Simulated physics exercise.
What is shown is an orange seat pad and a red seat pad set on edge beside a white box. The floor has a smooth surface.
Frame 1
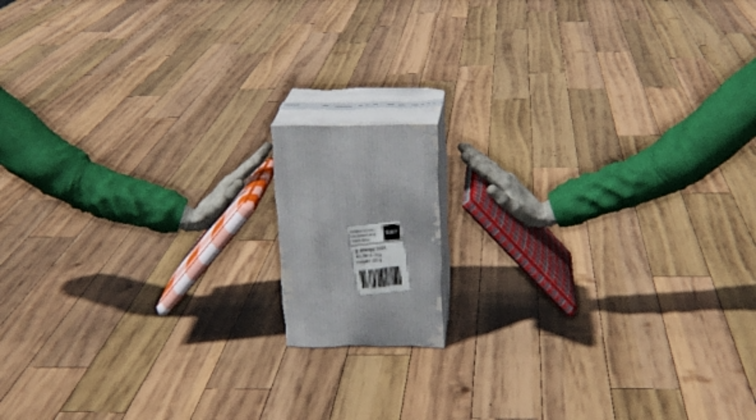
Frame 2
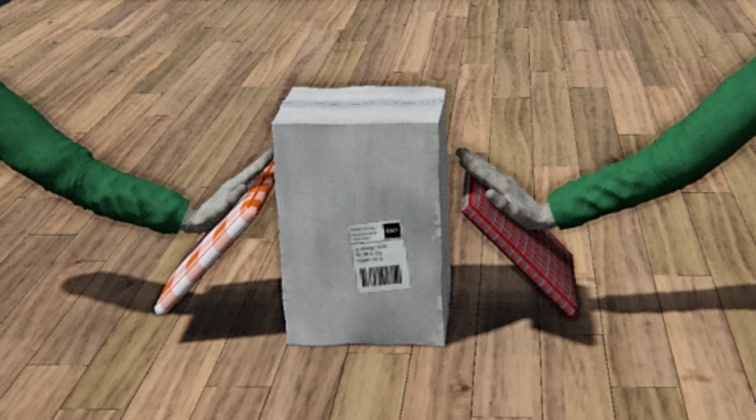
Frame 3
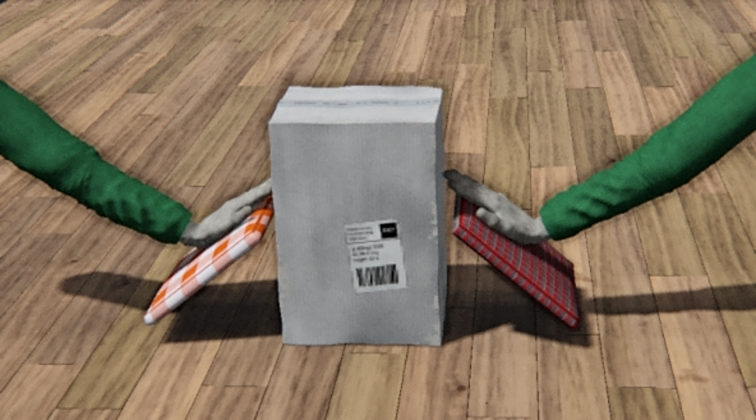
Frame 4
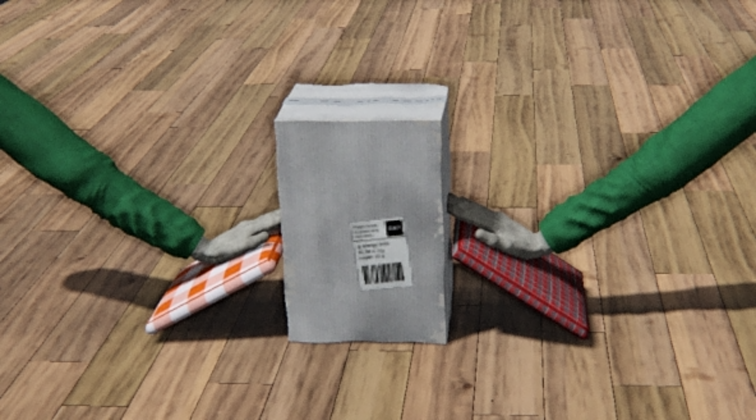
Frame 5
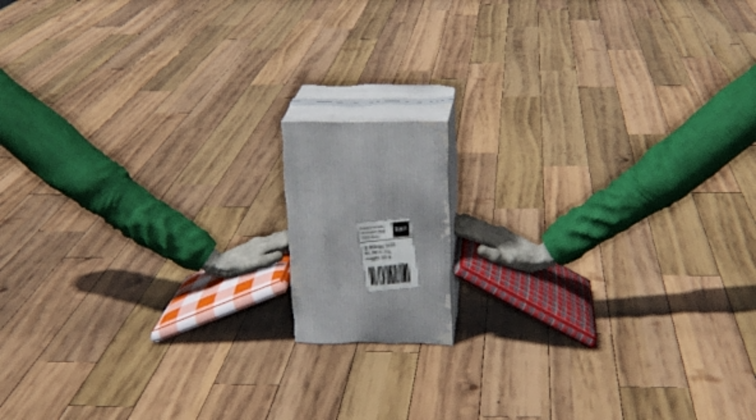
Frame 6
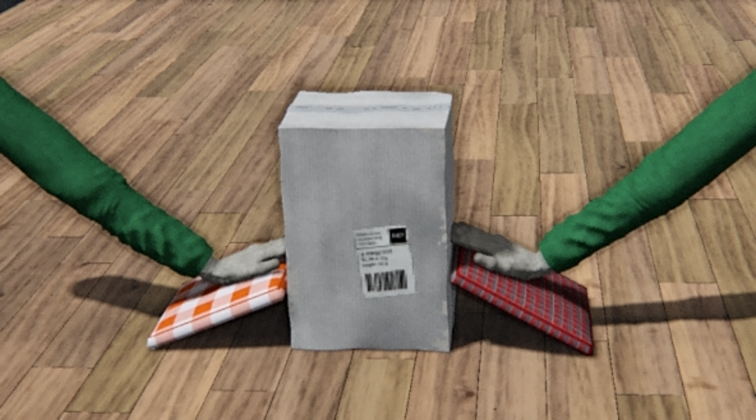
Two green-sleeved arms pressed an orange checked pad and a red checked pad against either side of a white box, then moved lower as both pads tilted down to a low slant.
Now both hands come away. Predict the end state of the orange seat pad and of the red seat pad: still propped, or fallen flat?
I expect that the orange seat pad has fallen flat, the red seat pad has fallen flat.
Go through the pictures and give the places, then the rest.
Orange seat pad foot (162, 311), head (249, 208); red seat pad foot (571, 313), head (467, 203), in the first frame.
Orange seat pad foot (160, 312); red seat pad foot (574, 315), in the second frame.
Orange seat pad foot (150, 321); red seat pad foot (575, 325), in the third frame.
Orange seat pad foot (150, 330); red seat pad foot (585, 335), in the fourth frame.
Orange seat pad foot (155, 337); red seat pad foot (593, 344), in the fifth frame.
Orange seat pad foot (152, 344), head (280, 295), at a low slant; red seat pad foot (590, 352), head (455, 279), at a low slant, in the sixth frame.
Then, 0.24 s past the final frame, orange seat pad flat on the floor near (226, 312); red seat pad flat on the floor near (533, 318).
Then, 0.46 s past the final frame, orange seat pad flat on the floor near (226, 312); red seat pad flat on the floor near (533, 317).
When it is over, orange seat pad flat on the floor near (227, 313); red seat pad flat on the floor near (533, 318). The orange seat pad slips and lies down and the red seat pad slumps to the floor.
